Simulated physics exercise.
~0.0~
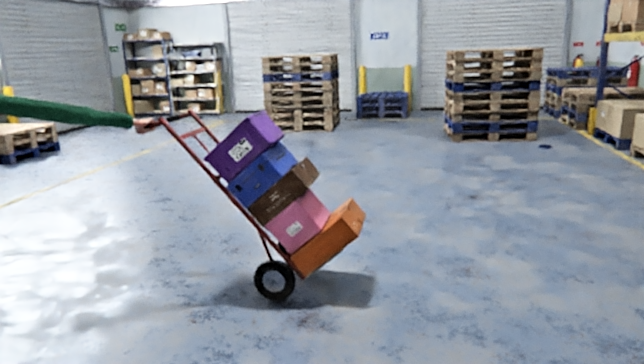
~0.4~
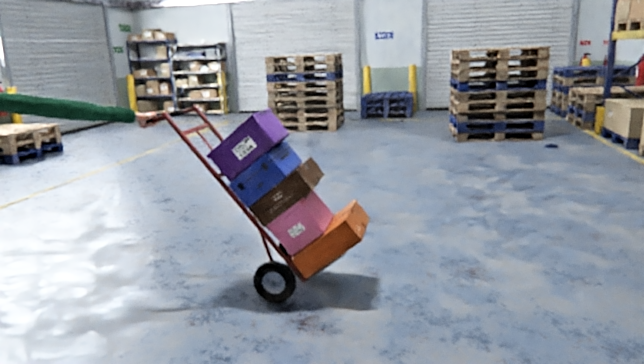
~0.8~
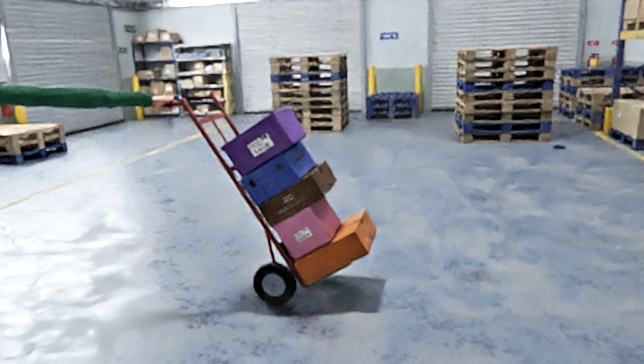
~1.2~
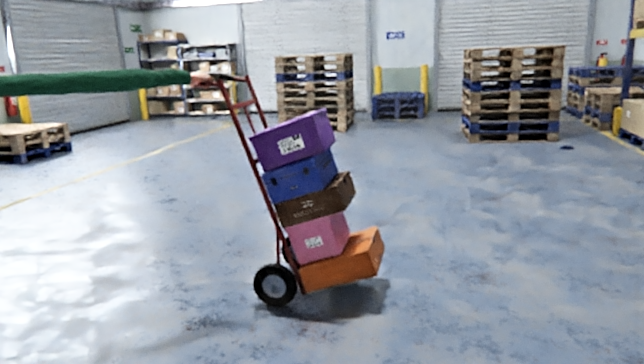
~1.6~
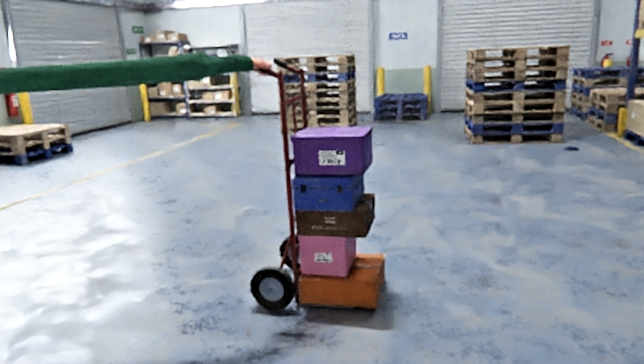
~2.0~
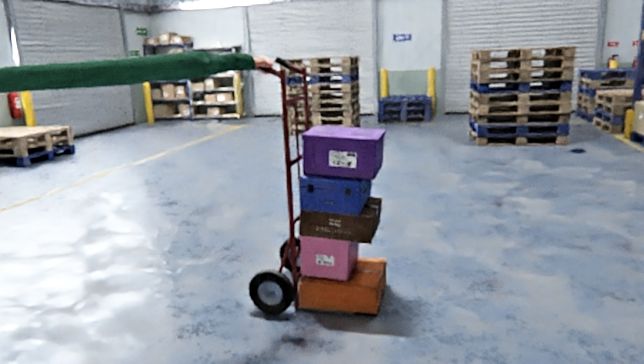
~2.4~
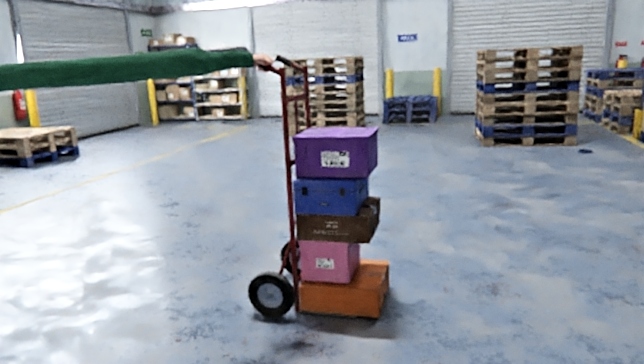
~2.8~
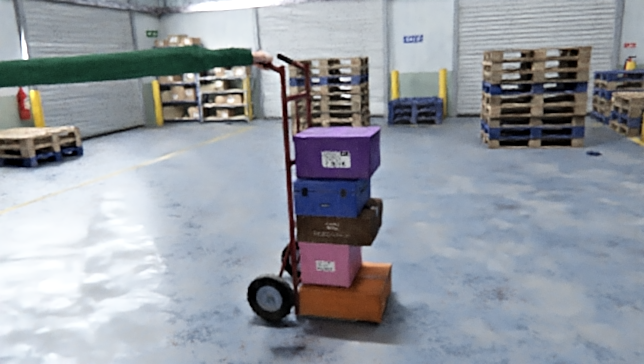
A green-sleeved arm reaches in from the left, gripping a red two-wheeled hand truck in a warehouse, seen from the side by a slowly drifting camera. The truck leans back to the left, carrying an orange parcel at the bottom, then a pink tote, a brown parcel, a blue toolbox and a purple tote on top. Pallet stacks, shelves and shutters stand behind. The arm swings the truck forward until it stands upright. The upper load rocks slightly to the right, then settles back. All five boxes end still stacked, with the hand at the handle.
